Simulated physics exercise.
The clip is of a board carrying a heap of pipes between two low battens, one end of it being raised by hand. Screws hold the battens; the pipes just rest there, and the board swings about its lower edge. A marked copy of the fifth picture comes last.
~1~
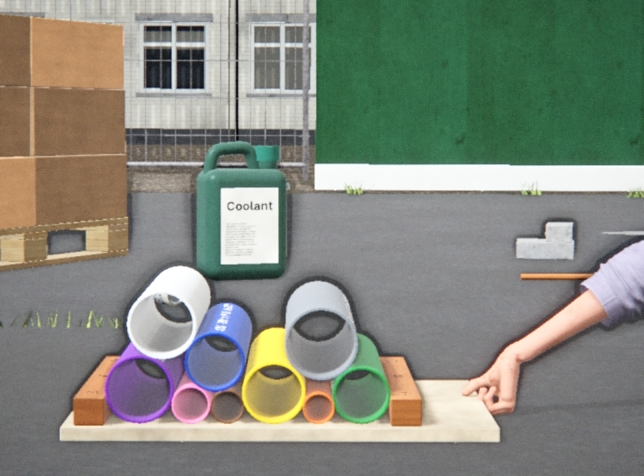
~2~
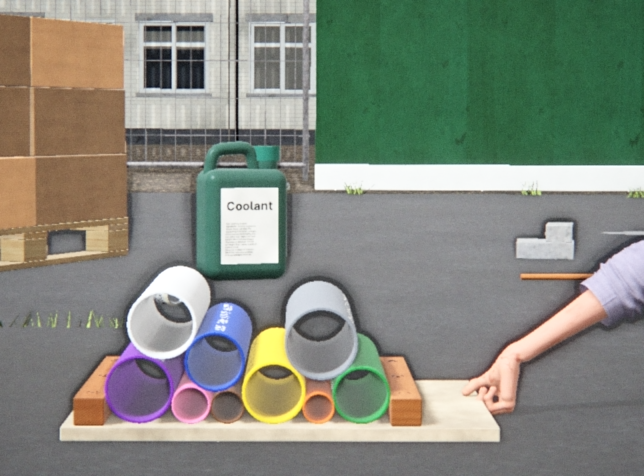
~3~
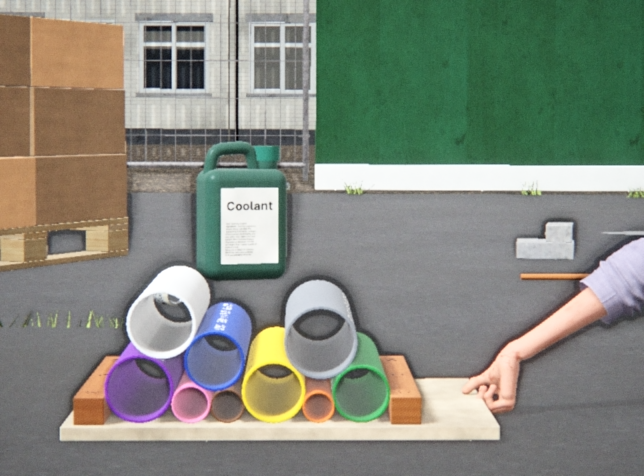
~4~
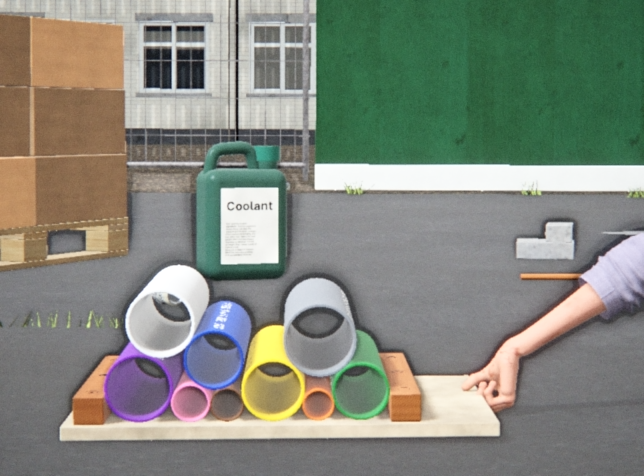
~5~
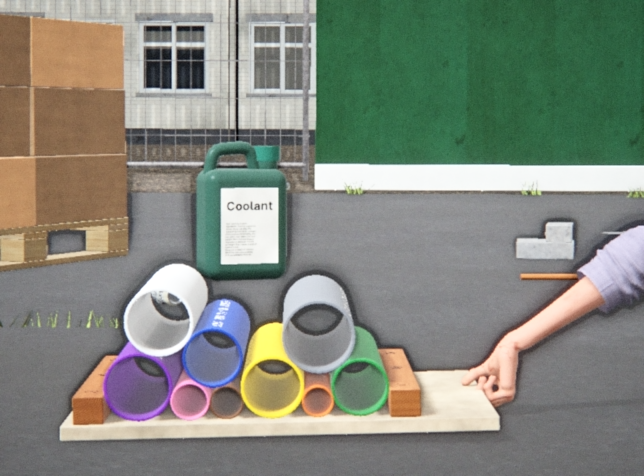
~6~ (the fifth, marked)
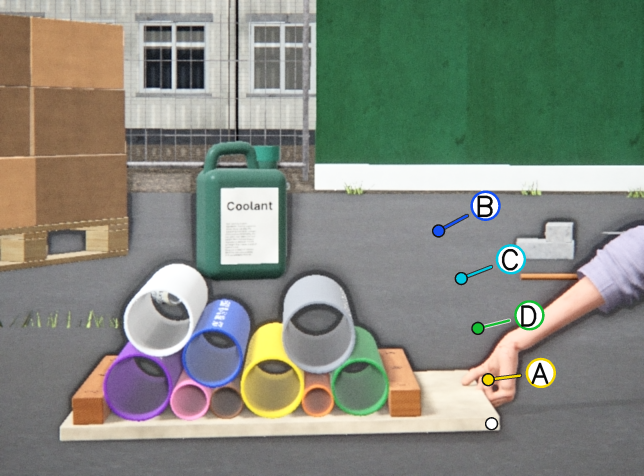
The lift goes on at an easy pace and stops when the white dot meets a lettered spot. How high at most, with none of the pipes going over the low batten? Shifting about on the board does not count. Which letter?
The last mark within the limit is D.
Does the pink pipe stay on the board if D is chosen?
The pink pipe: Yes.
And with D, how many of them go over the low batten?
The count is none.
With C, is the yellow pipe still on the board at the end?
Yes, with C.
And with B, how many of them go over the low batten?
It comes to one.
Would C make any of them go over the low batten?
Yes, at C.
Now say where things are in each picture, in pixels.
In the first frame, brown pipe (227, 407); yellow pipe (274, 392); orange pipe (319, 408).
In the second frame, orange pipe (319, 408); green pipe (361, 395).
In the third frame, board (282, 395); green pipe (361, 394); white pipe (161, 324).
In the fourth frame, board (282, 393); purple pipe (139, 388); pink pipe (191, 403).
In the fifth frame, board (281, 390); purple pipe (138, 387); pink pipe (190, 401).
On the marked copy, A at (488, 380); B at (438, 231); C at (461, 279); D at (478, 328); the white dot at (492, 424).
Taking D. A third of the way, board at 12°.
Two thirds of the way, board at 14°.
When it is over, board at 14°, none over the low batten.
As for the rest, A none over the low batten; B one over the low batten (white); C one over the low batten (white).
